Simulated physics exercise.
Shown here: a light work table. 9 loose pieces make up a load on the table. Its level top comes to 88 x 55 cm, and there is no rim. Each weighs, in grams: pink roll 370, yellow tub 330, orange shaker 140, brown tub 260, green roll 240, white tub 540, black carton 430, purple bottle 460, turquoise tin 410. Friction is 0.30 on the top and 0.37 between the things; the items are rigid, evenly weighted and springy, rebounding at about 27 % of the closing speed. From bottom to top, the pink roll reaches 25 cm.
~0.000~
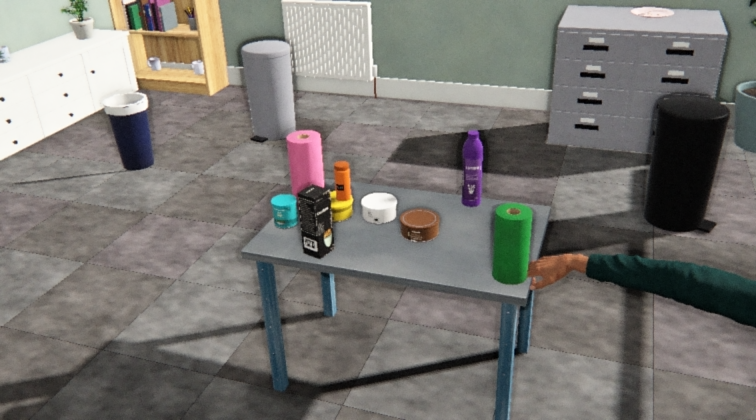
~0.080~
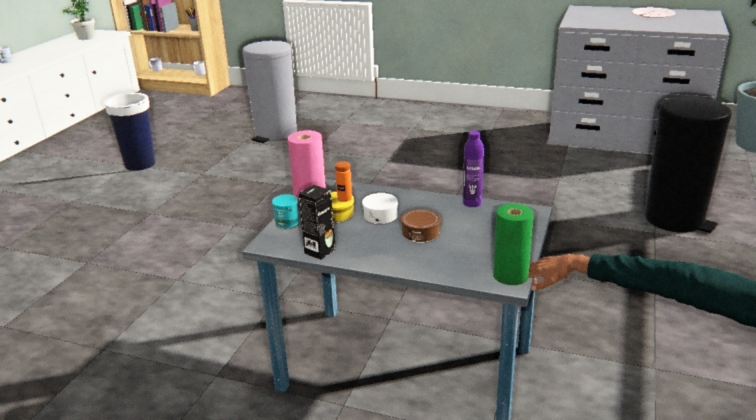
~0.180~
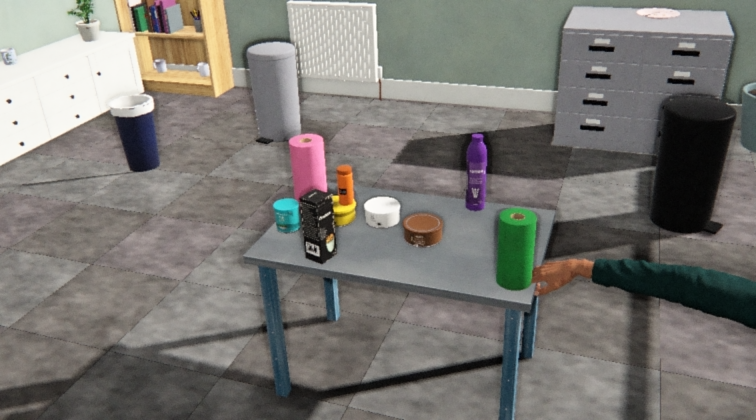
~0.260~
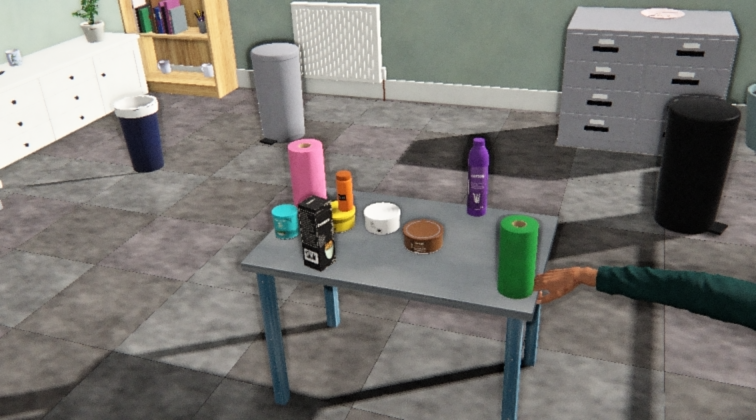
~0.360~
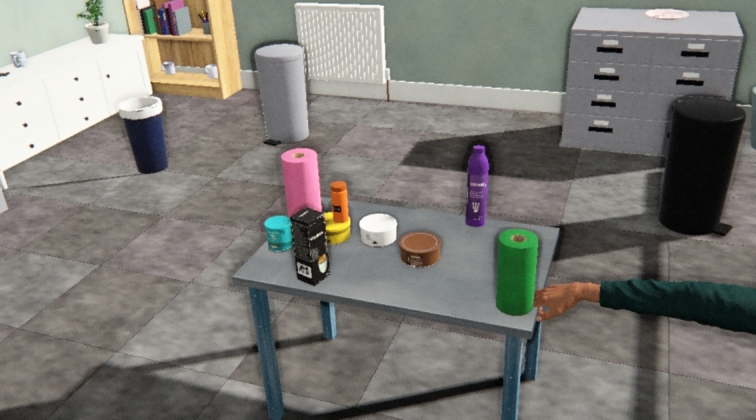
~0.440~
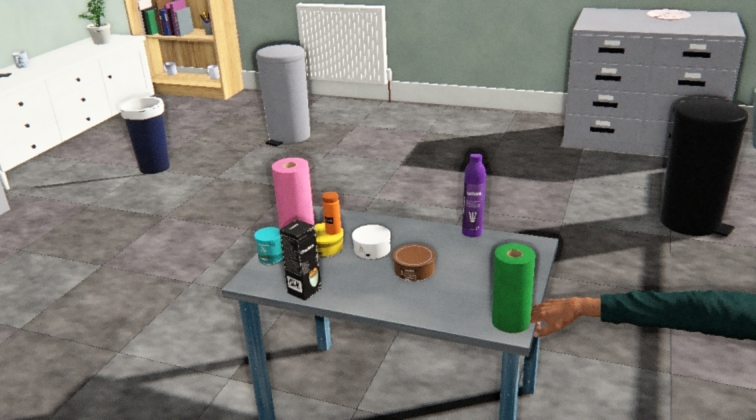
The footage shows a hand at the right edge of a grey-topped table holding rolls, tubs and a black carton; the table barely shifts at first, then slides toward the viewer as the purple bottle leans slightly.
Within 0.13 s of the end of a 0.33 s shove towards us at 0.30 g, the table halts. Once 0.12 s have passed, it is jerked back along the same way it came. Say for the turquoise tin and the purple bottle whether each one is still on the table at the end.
The turquoise tin is still there, the purple bottle is still there.
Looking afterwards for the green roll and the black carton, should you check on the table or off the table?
The green roll winds up out of bounds; the black carton winds up out of bounds.
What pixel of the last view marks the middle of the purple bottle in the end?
Near (465, 240).
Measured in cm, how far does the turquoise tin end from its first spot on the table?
The shift is close to 10 cm.
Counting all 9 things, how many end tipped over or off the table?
3 of them.
After 0.74 s, table along by 21 cm; green roll and black carton now off the table; purple bottle on its side near (457, 255); turquoise tin moved 11 cm near (251, 266).
After 1.04 s, table along by 2 cm; purple bottle on its side near (461, 247); turquoise tin moved 16 cm near (274, 241); orange shaker moved 16 cm.
In the end (1.8 s), off the table, green roll and black carton; toppled on the table, purple bottle; not toppled but over 5 cm from the start, pink roll, yellow tub, orange shaker, brown tub, white tub and turquoise tin. In the last view, turquoise tin near (285, 230), purple bottle near (465, 240).
